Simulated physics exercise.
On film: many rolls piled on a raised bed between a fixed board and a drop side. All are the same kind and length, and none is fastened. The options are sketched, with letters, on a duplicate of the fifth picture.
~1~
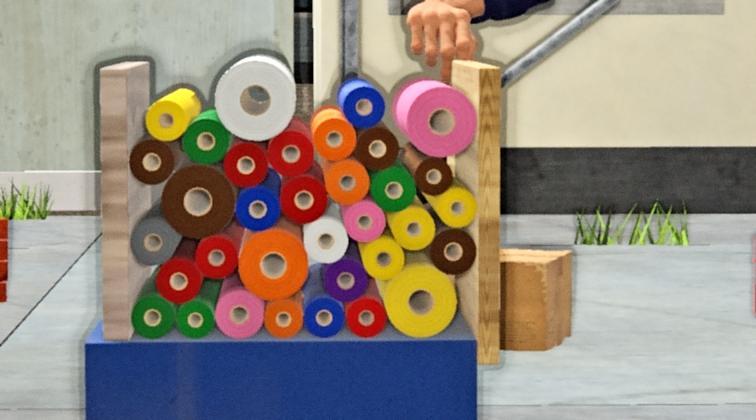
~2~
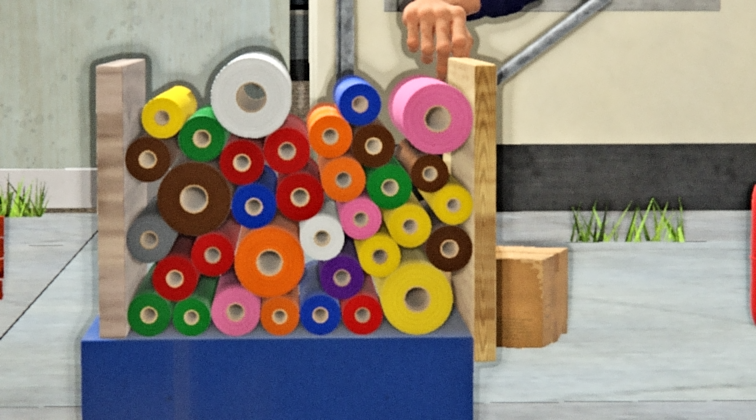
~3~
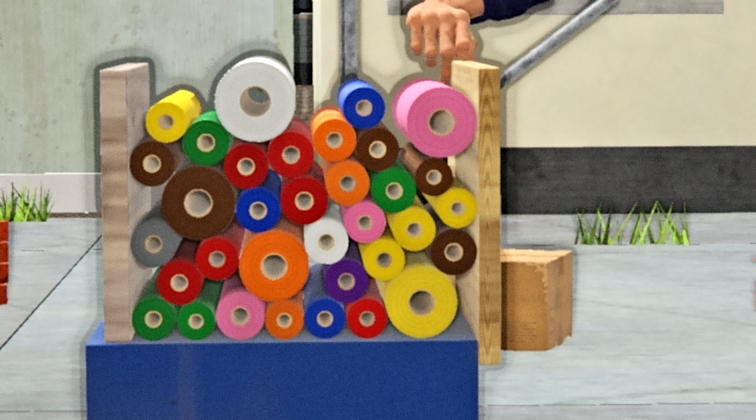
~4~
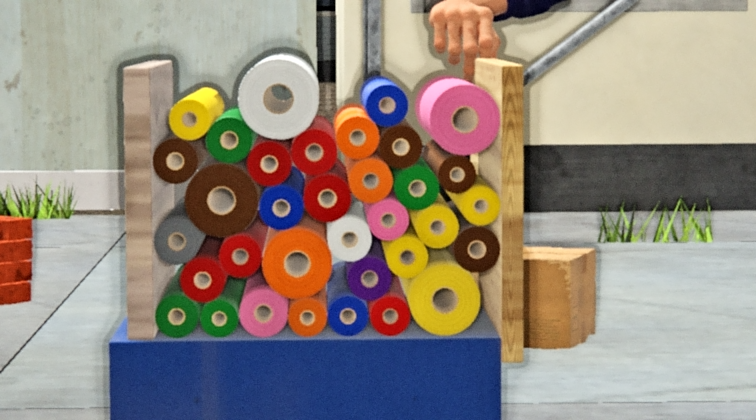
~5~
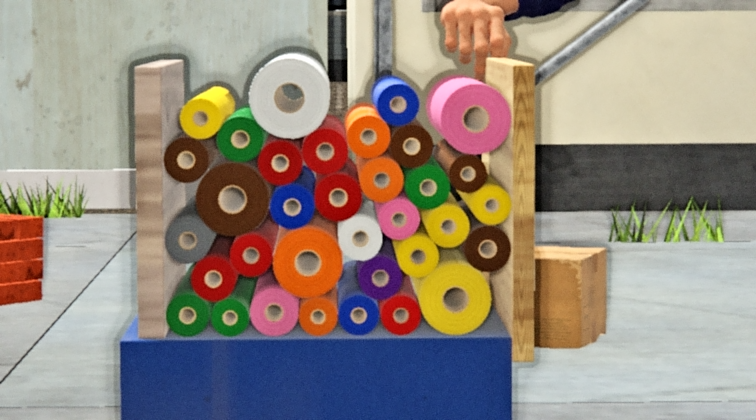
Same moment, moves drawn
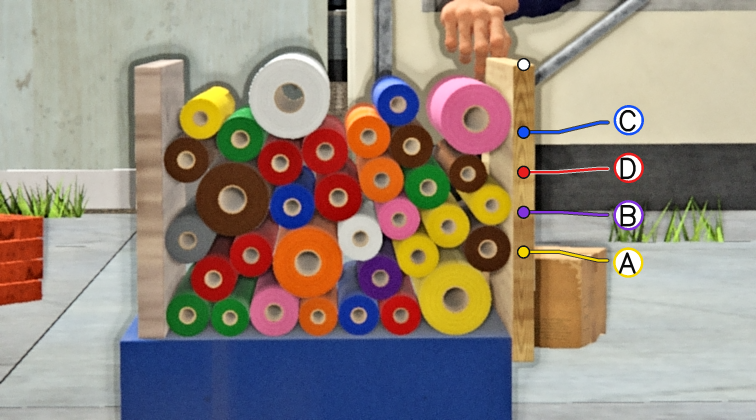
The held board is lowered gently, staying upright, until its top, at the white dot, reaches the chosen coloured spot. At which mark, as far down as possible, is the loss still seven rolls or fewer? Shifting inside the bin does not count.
Lower it to A and no more.
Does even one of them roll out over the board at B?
Yes.
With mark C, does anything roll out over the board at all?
At C: No.
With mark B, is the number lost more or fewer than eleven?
At B, fewer than eleven.
On the marked copy, A at (523, 252); B at (523, 212); C at (523, 133); D at (523, 172); the white dot at (523, 65).
Taking A. A third of the way, top of the board (512, 147).
Two thirds of the way, top of the board (512, 240).
When it is over, top of the board (512, 251), three out over the board.
As for the rest, B one out over the board; C none out over the board; D none out over the board.
